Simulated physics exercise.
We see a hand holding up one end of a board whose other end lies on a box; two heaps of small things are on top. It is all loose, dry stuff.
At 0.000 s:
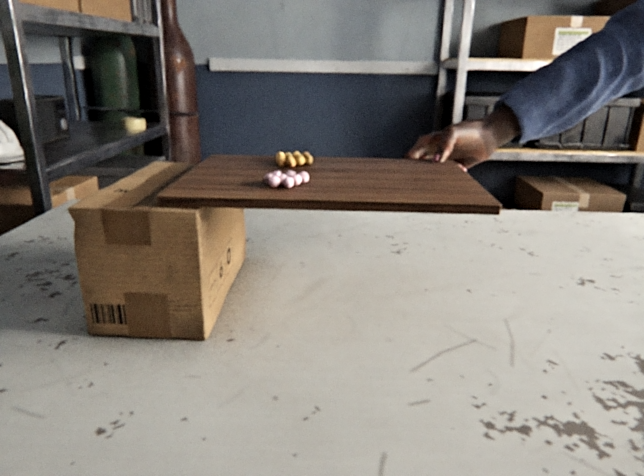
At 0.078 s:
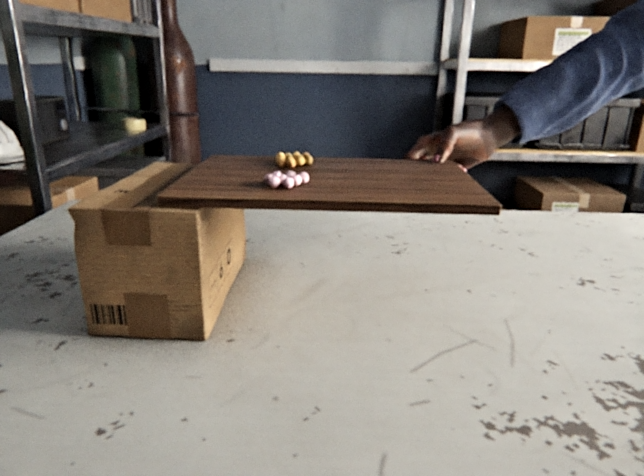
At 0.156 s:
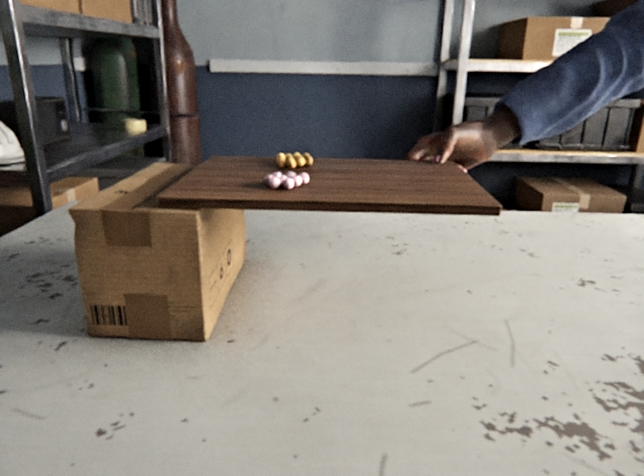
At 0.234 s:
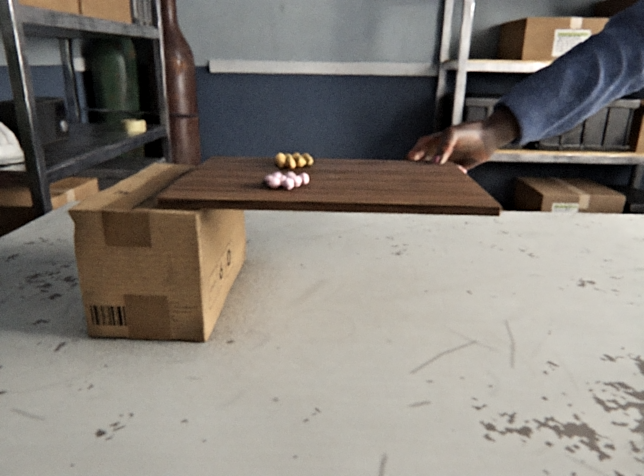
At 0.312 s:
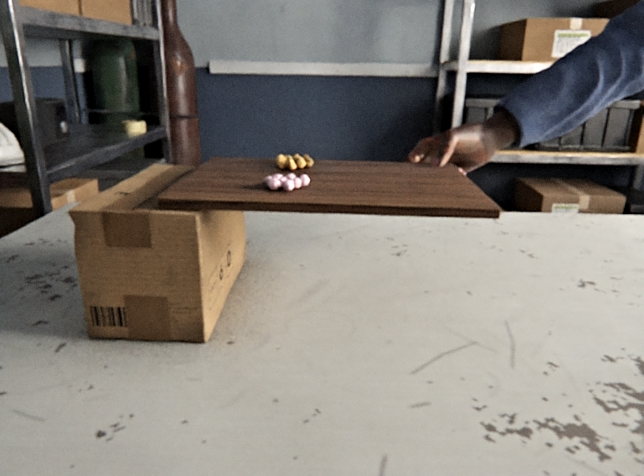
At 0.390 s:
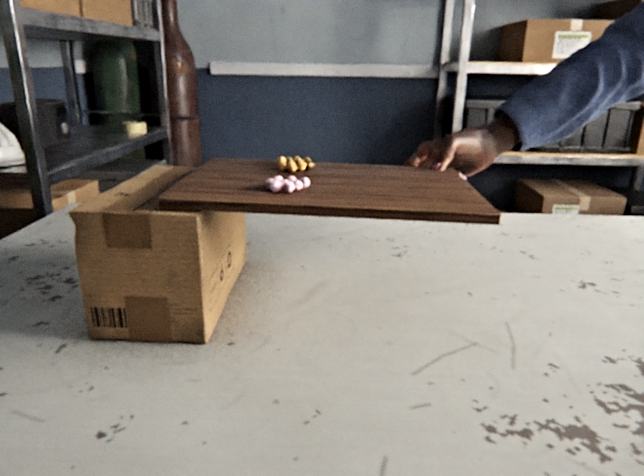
The clip shows a hand holding the right end of a dark wooden board that rests on a cardboard box, with small pink and yellowish-brown balls on top; the hand lowers that end very slightly while the balls stay still.
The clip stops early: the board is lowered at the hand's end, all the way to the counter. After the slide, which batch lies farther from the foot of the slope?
The near batch goes farther.
Around 0.83 s, board sloping at 13°; near batch all still on the board; far batch all still on the board.
Around 1.30 s, board sloping at 27°; near batch mostly less than half a board's length out; far batch all still on the board.
Around 1.87 s, board resting at 30°; near batch mostly one to two board lengths out; far batch mostly less than half a board's length out.
Finally (3.5 s), board resting at 30°; near batch mostly more than two board lengths out, about a third gone off the counter; far batch mostly less than half a board's length out; the near batch has gone farther.
